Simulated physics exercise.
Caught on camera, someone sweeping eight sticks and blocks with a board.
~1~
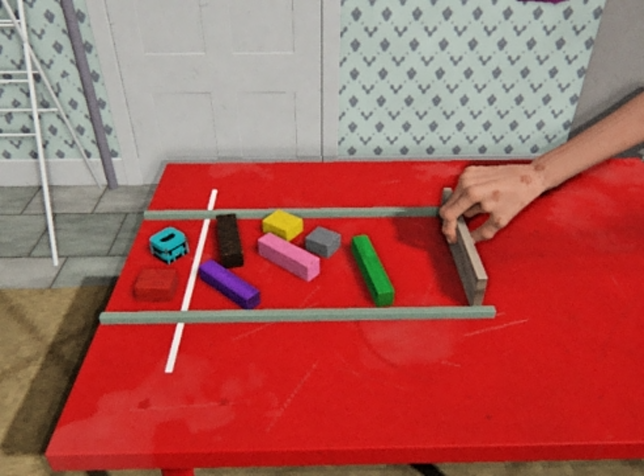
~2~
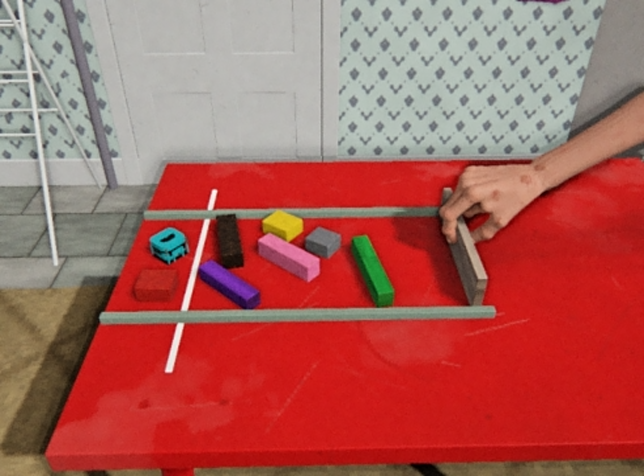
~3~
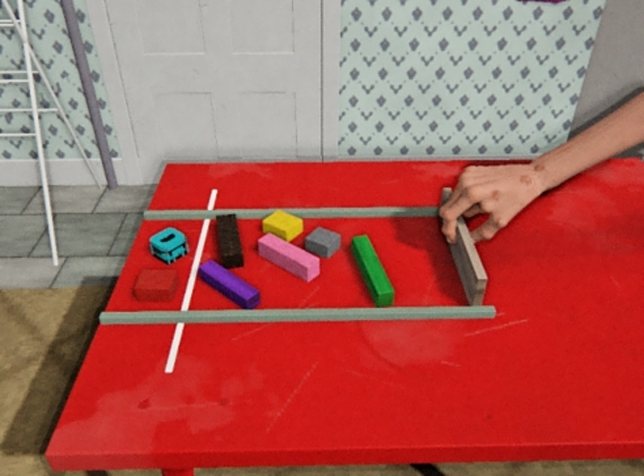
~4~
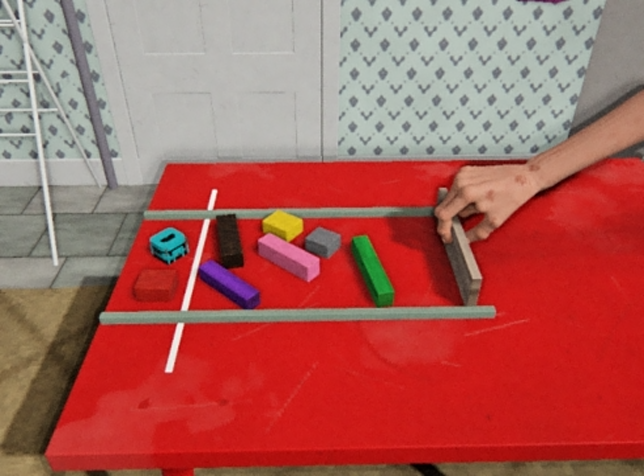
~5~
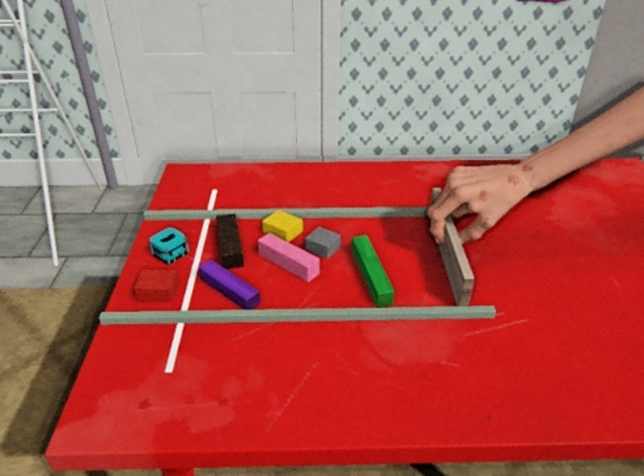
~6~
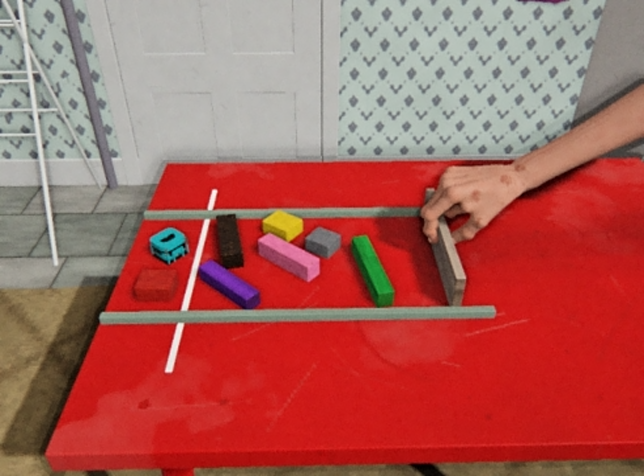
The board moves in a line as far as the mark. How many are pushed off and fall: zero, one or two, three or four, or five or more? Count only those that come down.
As it turns out, the number that fall off is one or two.
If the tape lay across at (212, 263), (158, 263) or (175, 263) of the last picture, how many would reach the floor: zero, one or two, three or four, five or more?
Taking them in turn, no fall at all; either three or four; three or four.
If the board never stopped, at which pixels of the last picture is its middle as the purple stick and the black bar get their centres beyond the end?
For the purple stick at (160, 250), for the black bar at (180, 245).
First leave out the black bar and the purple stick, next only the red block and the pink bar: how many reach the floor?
Fallen: 0, and 0 in the other try.
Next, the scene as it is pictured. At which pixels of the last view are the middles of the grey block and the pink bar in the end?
Near (189, 240) and (165, 253).
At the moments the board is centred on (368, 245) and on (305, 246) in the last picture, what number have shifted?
The counts are 1 and 4.
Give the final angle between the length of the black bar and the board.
Some 10 degrees.
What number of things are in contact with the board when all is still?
3 of them.
Soon after, none off yet; turquoise case at rest near (169, 246); red block at rest near (157, 286); black bar at rest near (230, 240).
In the end, the number that fall off is one or two; gone, turquoise case.
